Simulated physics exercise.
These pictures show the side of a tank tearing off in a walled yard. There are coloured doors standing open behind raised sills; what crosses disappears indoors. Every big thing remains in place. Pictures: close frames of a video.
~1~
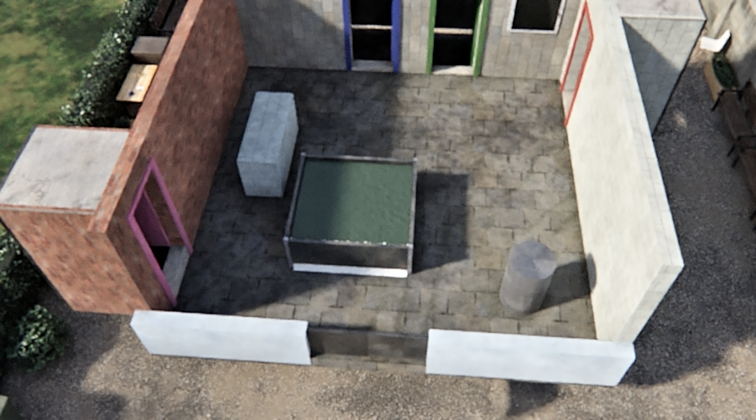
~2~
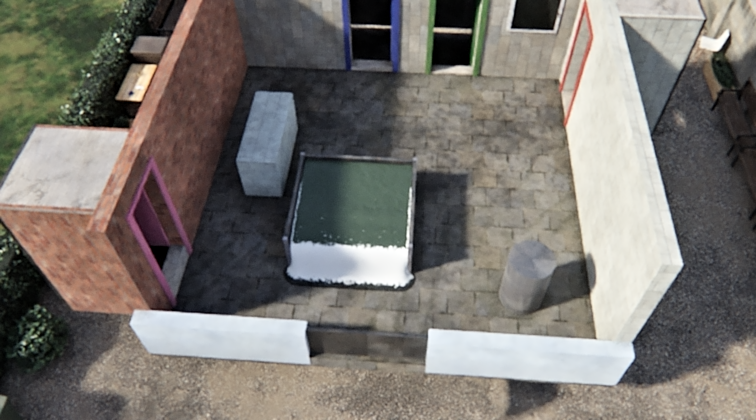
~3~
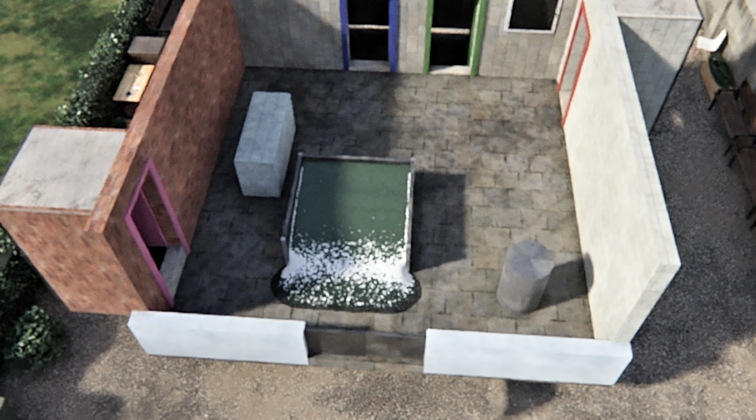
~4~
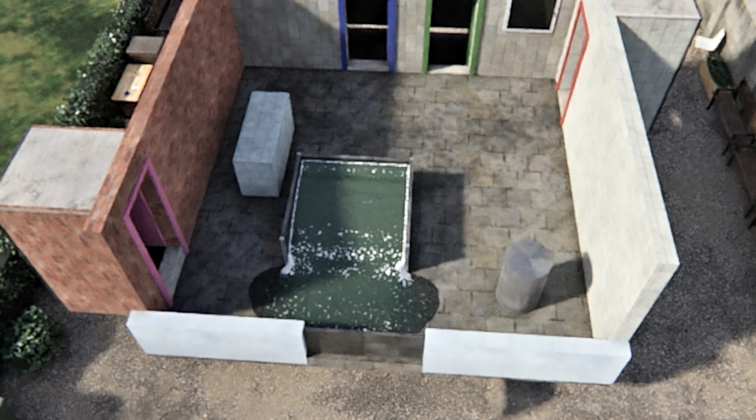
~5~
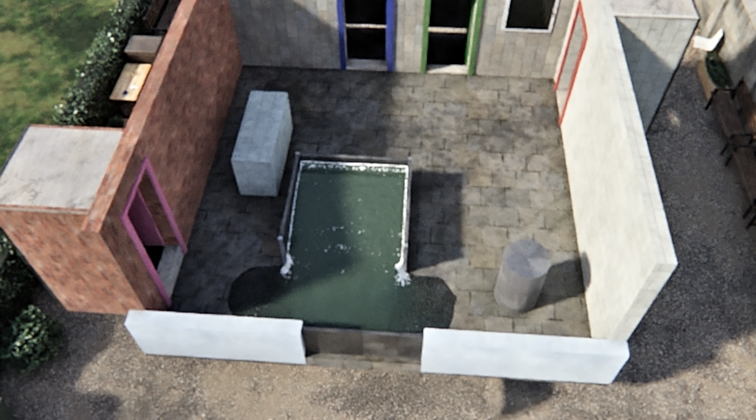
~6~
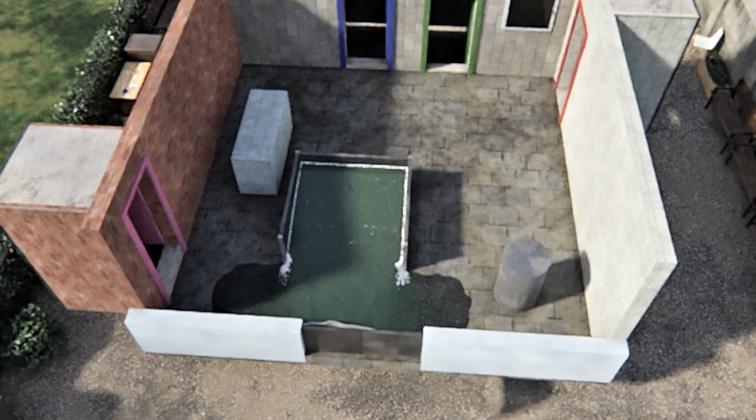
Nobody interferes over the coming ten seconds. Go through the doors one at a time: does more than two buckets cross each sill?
Blue door: Two buckets at most, red door: Two buckets at most, pink door: Two buckets at most, green door: Over two buckets.
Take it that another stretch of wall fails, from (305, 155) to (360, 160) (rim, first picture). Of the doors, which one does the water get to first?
Answer: The blue-painted one.
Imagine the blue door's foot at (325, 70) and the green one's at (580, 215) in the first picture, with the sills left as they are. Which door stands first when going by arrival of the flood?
That is the pink one.
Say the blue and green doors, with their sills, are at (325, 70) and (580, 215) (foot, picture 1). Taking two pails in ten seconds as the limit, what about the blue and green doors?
Note - blue door ends up short of it; green door ends up short of it.
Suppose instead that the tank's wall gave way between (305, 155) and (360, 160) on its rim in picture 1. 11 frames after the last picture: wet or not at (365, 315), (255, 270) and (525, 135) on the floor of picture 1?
Log: Point 1 unreached; point 2 unreached; point 3 unreached.
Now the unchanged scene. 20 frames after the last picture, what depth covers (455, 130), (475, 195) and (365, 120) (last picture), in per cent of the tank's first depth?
Estimated readings in sequence: 0, 2, 0 percent.
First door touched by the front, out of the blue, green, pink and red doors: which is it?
I'd go with the pink door.
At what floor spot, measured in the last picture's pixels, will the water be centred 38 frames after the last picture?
I'd put it at around (371, 203).
A moment on, water covers 15 % of the floor; the blue door not reached, the red door not reached, the pink door not reached, the green door not reached.
Next, water covers 25 % of the floor; the blue door not reached, the red door not reached, the pink door wet at the sill, nothing in, the green door not reached.
Then, water covers 50 % of the floor; the blue door not reached, the red door not reached, the pink door wet at the sill, nothing in, the green door not reached.
Later, water covers 90 % of the floor; the blue door wet at the sill, nothing in, the red door wet at the sill, nothing in, the pink door wet at the sill, nothing in, the green door under two buckets in.
In the end, water covers 100 % of the floor; the blue door wet at the sill, nothing in, the red door under two buckets in, the pink door wet at the sill, nothing in, the green door over two buckets in.
